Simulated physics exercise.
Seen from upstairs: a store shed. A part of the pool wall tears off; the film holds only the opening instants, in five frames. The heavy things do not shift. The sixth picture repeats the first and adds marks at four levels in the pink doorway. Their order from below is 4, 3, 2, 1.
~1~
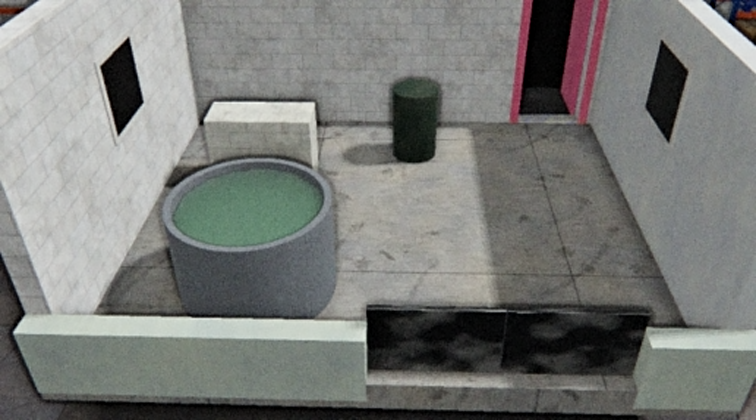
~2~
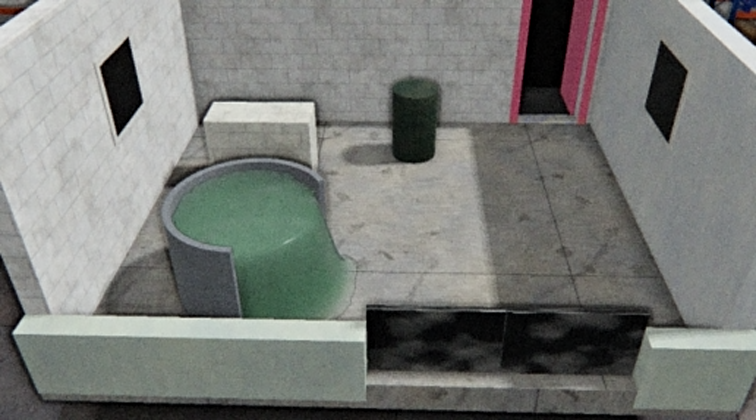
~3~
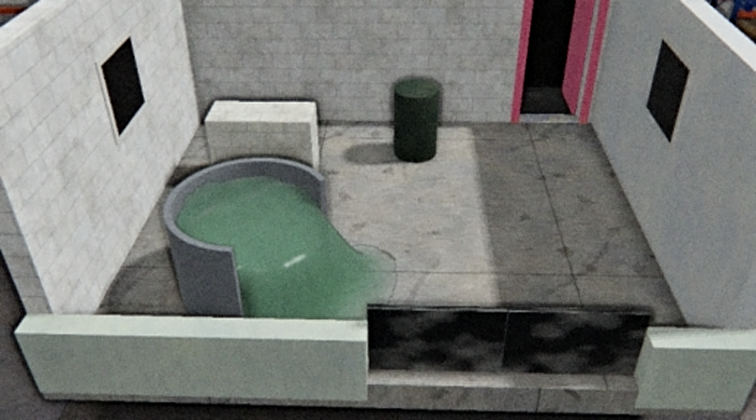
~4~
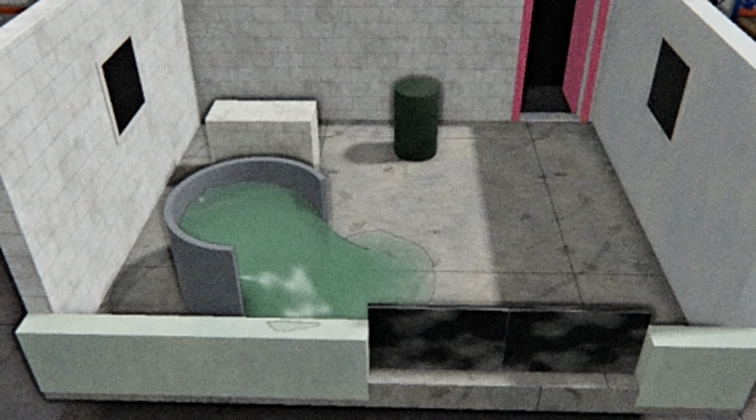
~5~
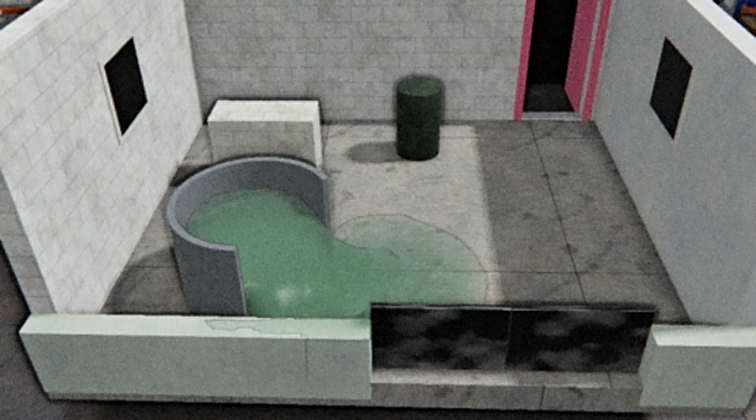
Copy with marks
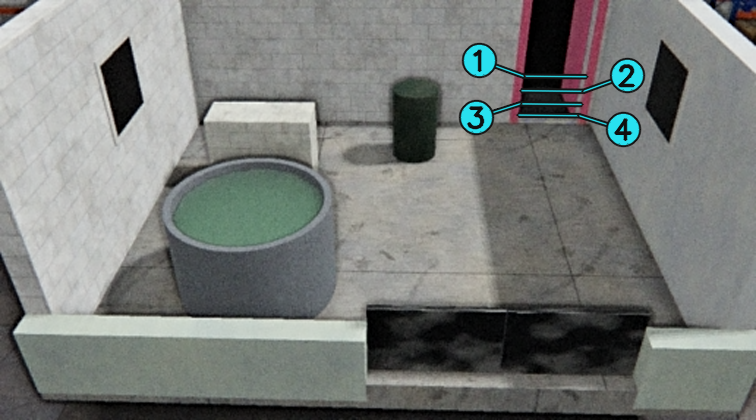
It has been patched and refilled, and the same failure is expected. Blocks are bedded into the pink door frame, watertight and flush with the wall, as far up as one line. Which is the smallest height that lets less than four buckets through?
Use height 3.
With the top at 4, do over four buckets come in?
Yes, that goes wrong.
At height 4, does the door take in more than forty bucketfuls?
No.
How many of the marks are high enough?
Three.
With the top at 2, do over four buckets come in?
No.
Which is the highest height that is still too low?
The answer is 4.
In cyan, 1 at (554, 76); 2 at (552, 91); 3 at (550, 104); 4 at (548, 115); from the bottom up 4, 3, 2, 1.
With 1, nothing gets over.
With 2, nothing gets over.
With 3, a splash gets over, under a bucket.
With 4, about 13 bucketfuls get in.
